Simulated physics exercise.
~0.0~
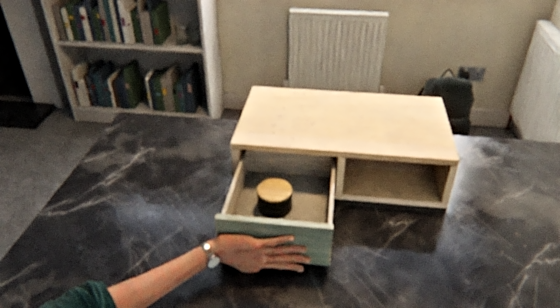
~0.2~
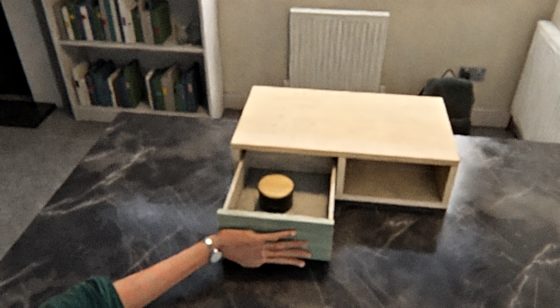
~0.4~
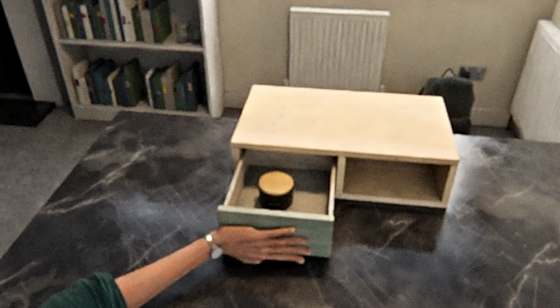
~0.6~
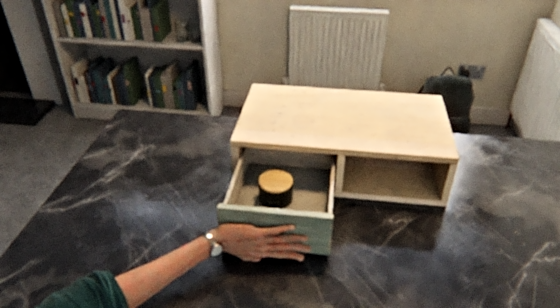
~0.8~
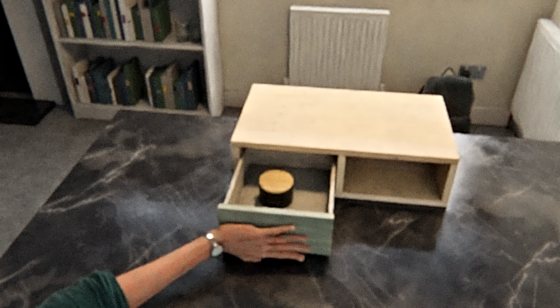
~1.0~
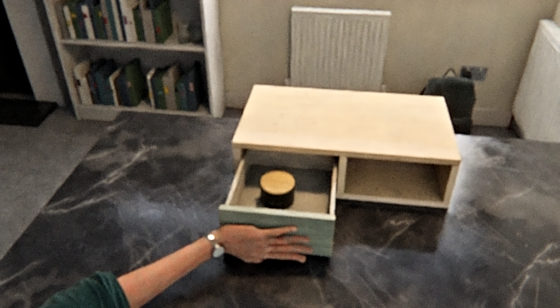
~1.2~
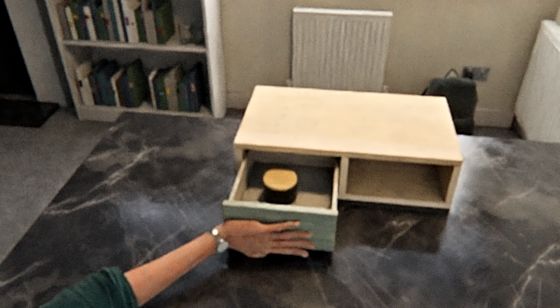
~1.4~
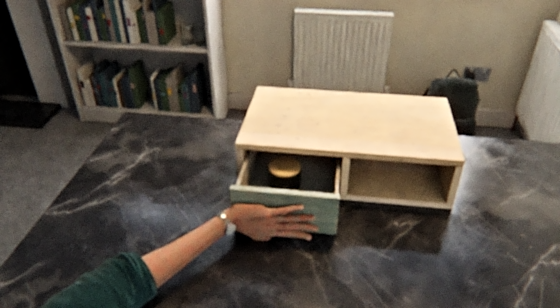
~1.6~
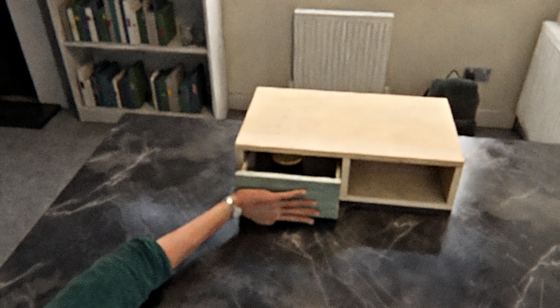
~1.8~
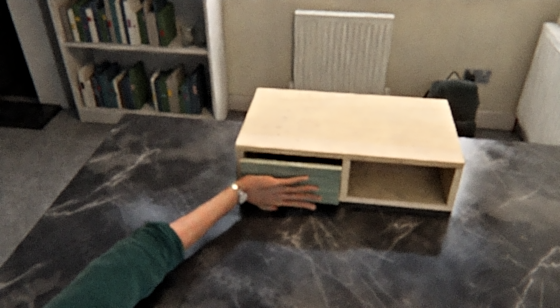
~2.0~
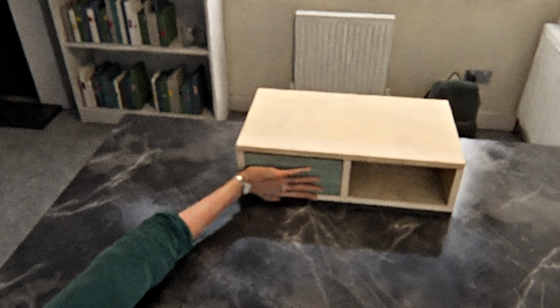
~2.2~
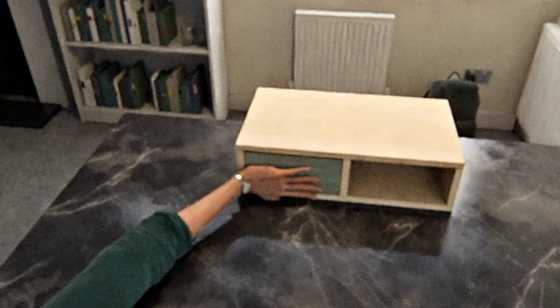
A green-fronted drawer holding a black jar slides fully shut under a hand's push.
